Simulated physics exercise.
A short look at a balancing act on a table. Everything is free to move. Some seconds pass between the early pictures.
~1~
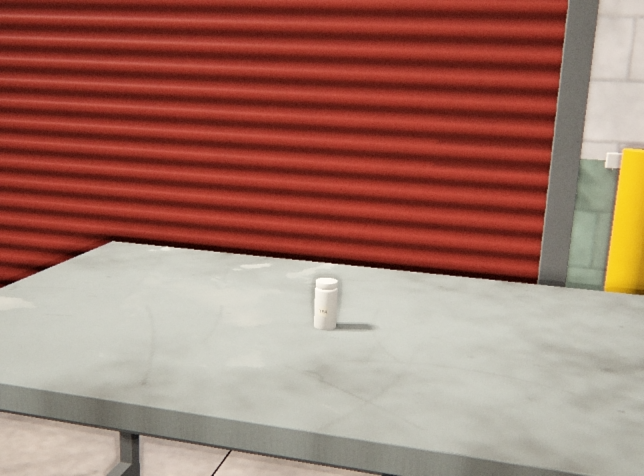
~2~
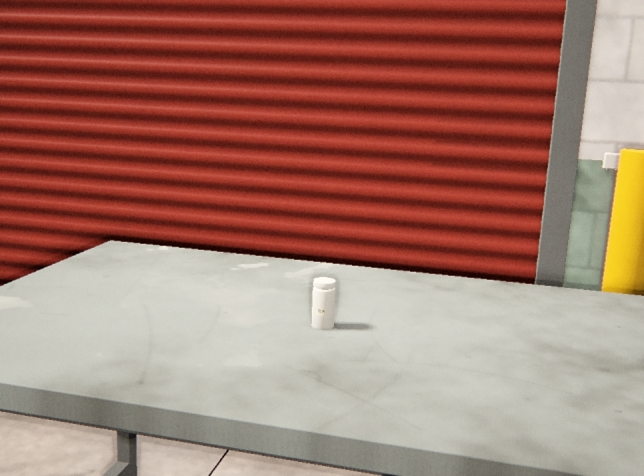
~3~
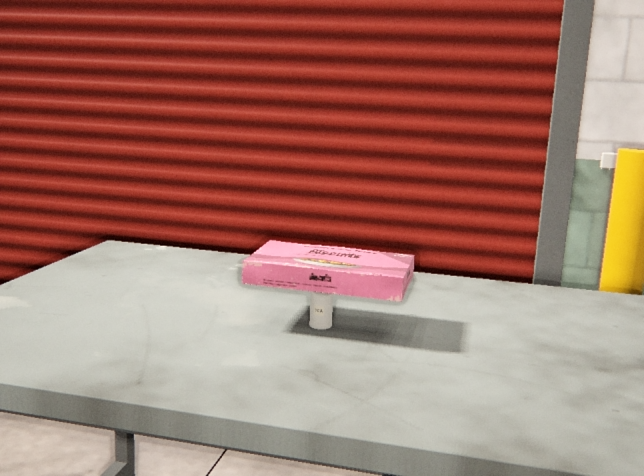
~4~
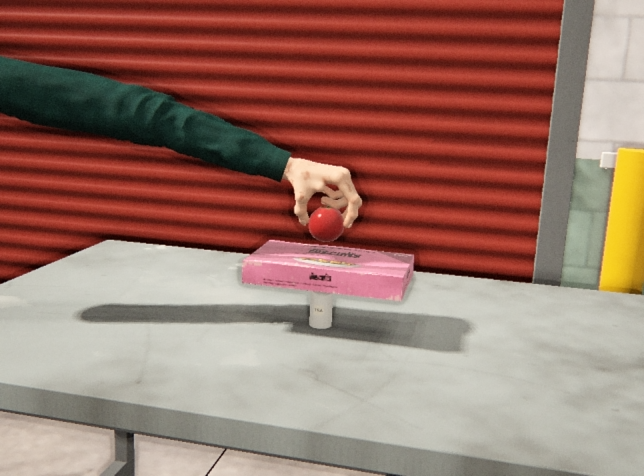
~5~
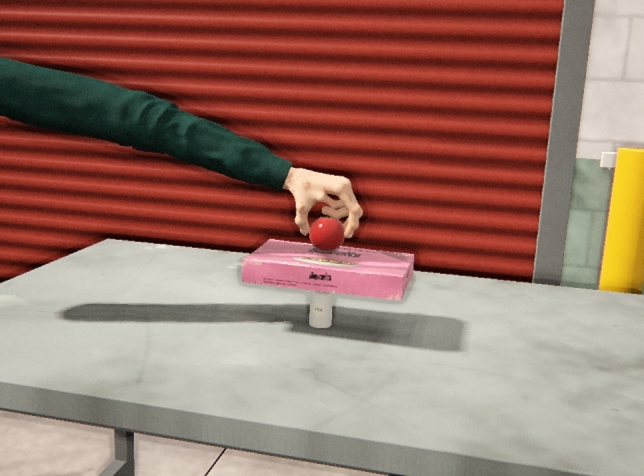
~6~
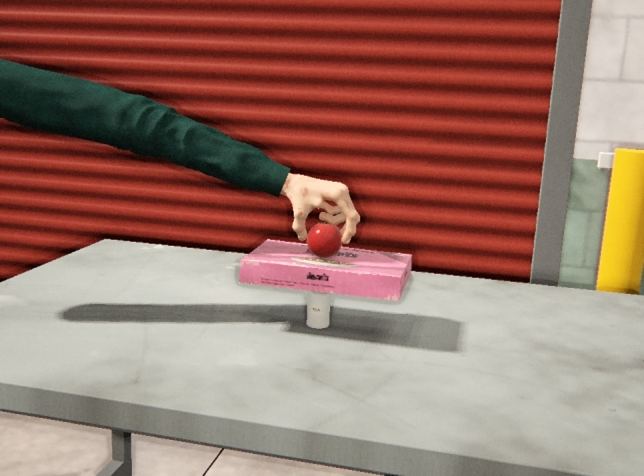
To begin with, a small white shaker stands alone on a gray table before a red corrugated shutter. A flat pink box then appears on top of it. Next, a hand in a dark green sleeve, reaching from the left, lowers a red tomato slightly onto the box and keeps holding it.
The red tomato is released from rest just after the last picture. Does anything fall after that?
In the end the stack stays up.
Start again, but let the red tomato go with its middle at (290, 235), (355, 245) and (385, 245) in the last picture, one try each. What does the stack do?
In the first case it holds; in the second case it loses its balance; in the third case it comes apart.
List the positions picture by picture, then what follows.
The last thing is not in view yet; white shaker (326, 304), in the first frame.
The last thing is not in view yet; white shaker (324, 303), in the second frame.
The last thing is not in view yet; white shaker (322, 303), in the third frame.
Still above its spot; red tomato (326, 224); white shaker (321, 303), in the fourth frame.
Still above its spot; red tomato (327, 234); white shaker (321, 302), in the fifth frame.
Set down, still held; red tomato (325, 240); white shaker (319, 302), in the sixth frame.
Then, 0.20 s later than the last frame, all is still.
Then, 0.40 s later than the last frame, red tomato resting near (325, 240).
When it is over, all 3 as before. End places, in pixels of the last picture, red tomato near (325, 240). The stack keeps its balance.
